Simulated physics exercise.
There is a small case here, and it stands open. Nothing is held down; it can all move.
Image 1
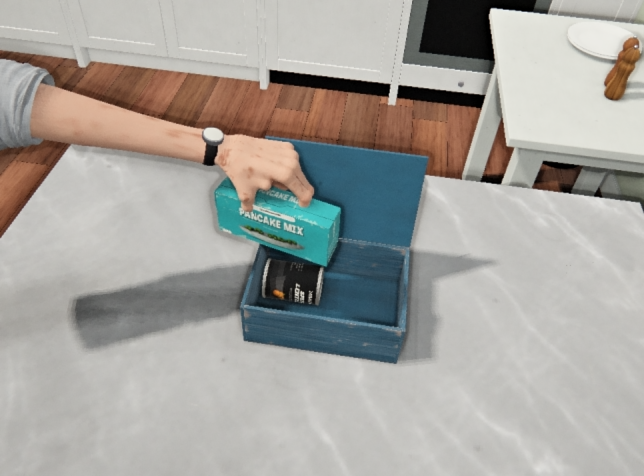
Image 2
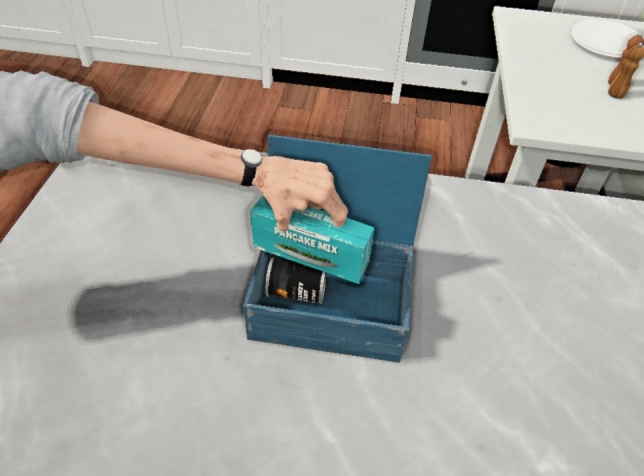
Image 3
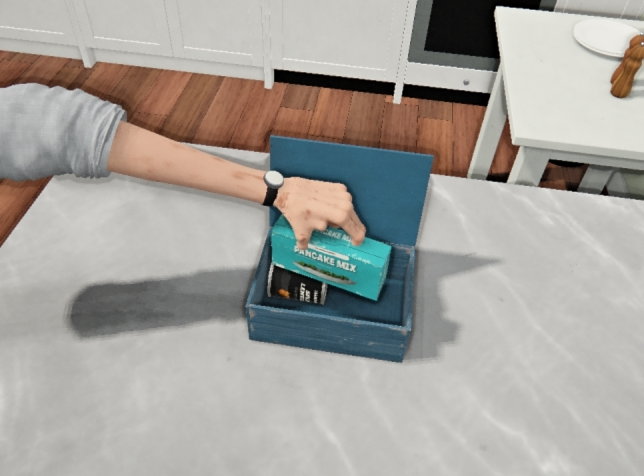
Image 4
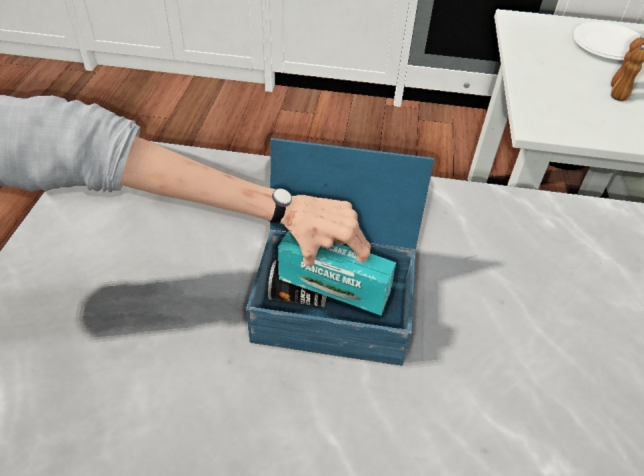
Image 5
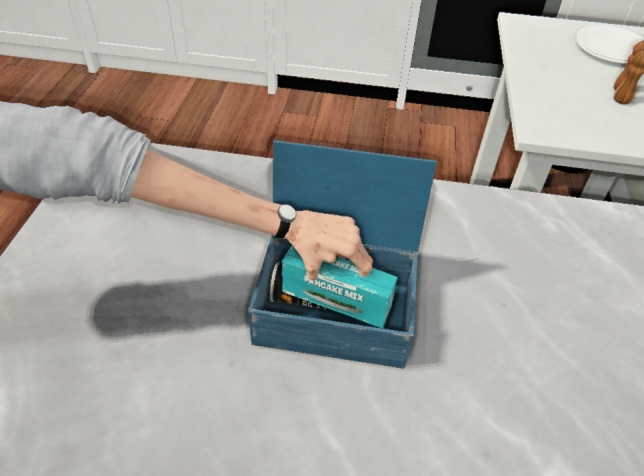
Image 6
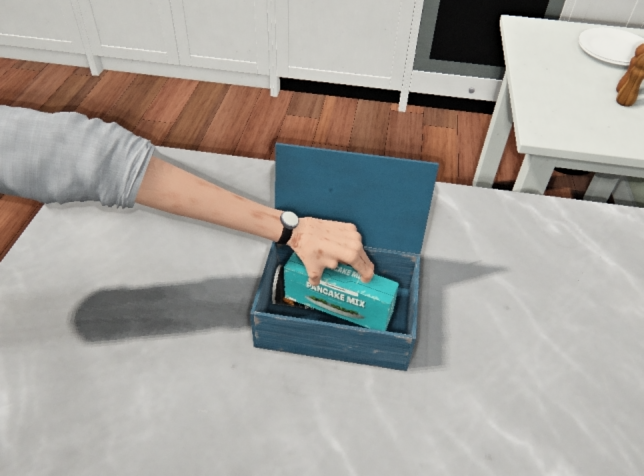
In the video, a hand wearing a watch moves a turquoise pancake mix carton rightward and lowers it into an open blue case on a counter, beside a black tin already inside, with the hand still on the carton.
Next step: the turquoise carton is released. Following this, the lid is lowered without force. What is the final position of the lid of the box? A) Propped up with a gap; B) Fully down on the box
The answer is B.
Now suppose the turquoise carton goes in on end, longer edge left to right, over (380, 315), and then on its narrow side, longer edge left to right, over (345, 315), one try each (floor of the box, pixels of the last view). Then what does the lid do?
Well, first it won't go down, and then it fits down fine.
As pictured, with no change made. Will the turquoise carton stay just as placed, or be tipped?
Well, the turquoise carton stays just as set.
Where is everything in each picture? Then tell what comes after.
The first picture shows on its way; turquoise carton (278, 219); black tin (294, 282).
The second picture shows on its way; turquoise carton (311, 238); black tin (297, 281).
The third picture shows on its way; turquoise carton (330, 255); black tin (299, 281).
The fourth picture shows on its way; turquoise carton (335, 271).
The fifth picture shows on its way; turquoise carton (338, 285).
The sixth picture shows in place under the hand; turquoise carton (340, 290).
Then, 0.40 s past the last view, turquoise carton rocked 16° from its first pose near (338, 310); black tin displaced a little.
Then, 1.30 s past the last view, lid 75° above the rim; turquoise carton displaced a little near (338, 317); black tin displaced a little.
Then, 1.70 s past the last view, lid 50° above the rim; turquoise carton displaced a little near (338, 317); black tin displaced a little.
Then, 2.20 s past the last view, lid 10° above the rim; turquoise carton displaced a little near (338, 317); black tin displaced a little.
Finally, lid shut; moved from the start, turquoise carton; black tin still in place. Final places as the last picture's camera would see them, turquoise carton near (338, 317).
